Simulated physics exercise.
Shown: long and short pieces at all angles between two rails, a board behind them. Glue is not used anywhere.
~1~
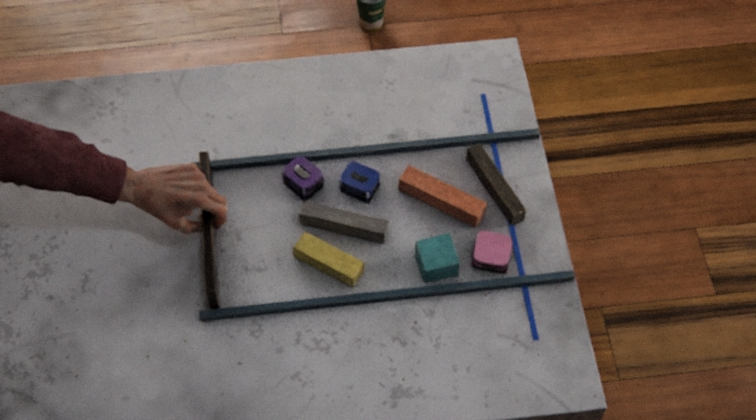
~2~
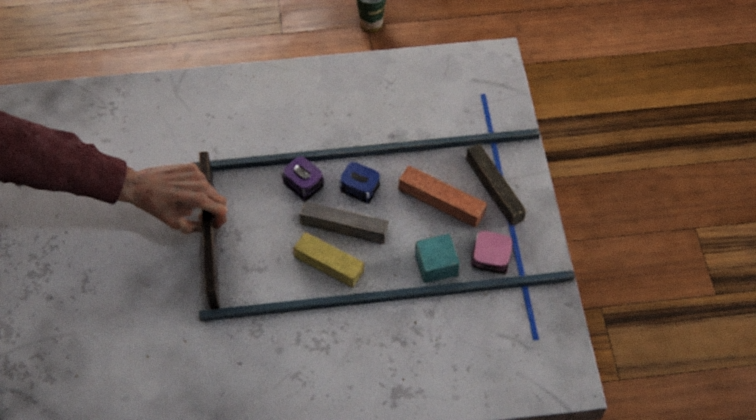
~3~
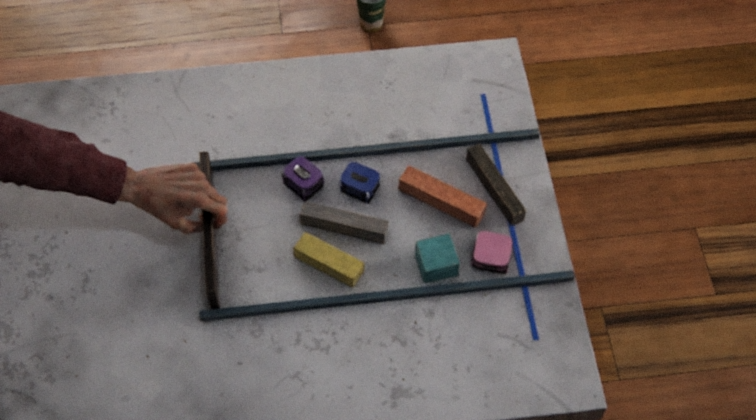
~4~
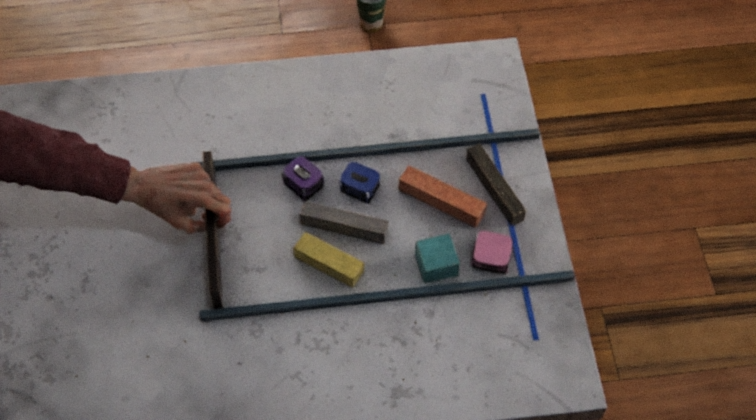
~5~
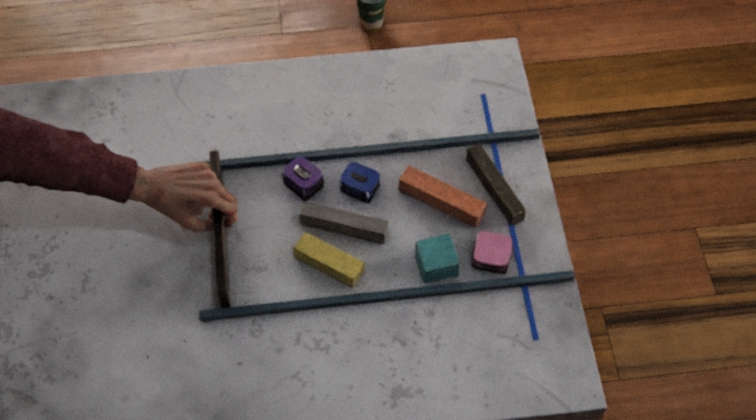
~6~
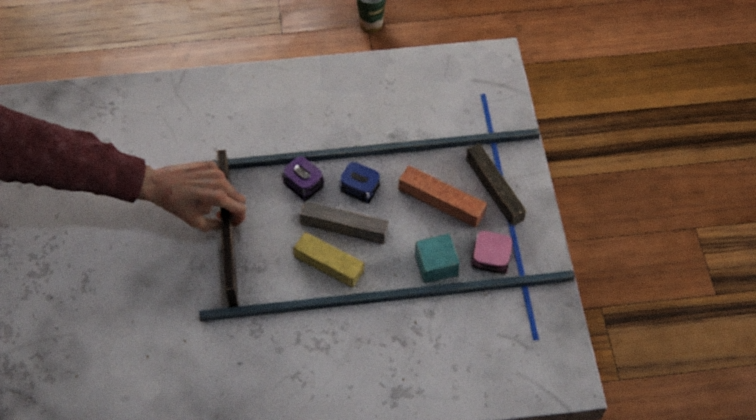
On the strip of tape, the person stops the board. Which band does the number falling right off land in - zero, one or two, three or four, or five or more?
Watch it: A handful - three or four - go plunging down.
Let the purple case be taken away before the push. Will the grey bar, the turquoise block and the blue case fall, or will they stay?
The grey bar remains up, the turquoise block remains up, the blue case holds on.
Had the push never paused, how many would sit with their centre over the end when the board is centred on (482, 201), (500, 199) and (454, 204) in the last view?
Place by place: 3, 3 and 0.
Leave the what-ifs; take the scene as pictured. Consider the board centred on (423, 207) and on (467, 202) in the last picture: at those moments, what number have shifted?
At the first point the count is 8, at the second it's 8.
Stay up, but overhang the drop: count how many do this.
3.
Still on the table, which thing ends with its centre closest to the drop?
Answer: The blue case.
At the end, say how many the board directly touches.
At rest, 3 are in contact.
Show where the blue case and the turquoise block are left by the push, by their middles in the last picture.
In the last picture the blue case sits around (543, 164) and the turquoise block around (559, 248).
Soon after, none off yet; black bar at rest near (495, 184); pink case at rest near (492, 253); orange bar moving near (448, 195).
At rest, the number that fall off is three or four; fallen, orange bar, pink case and black bar.
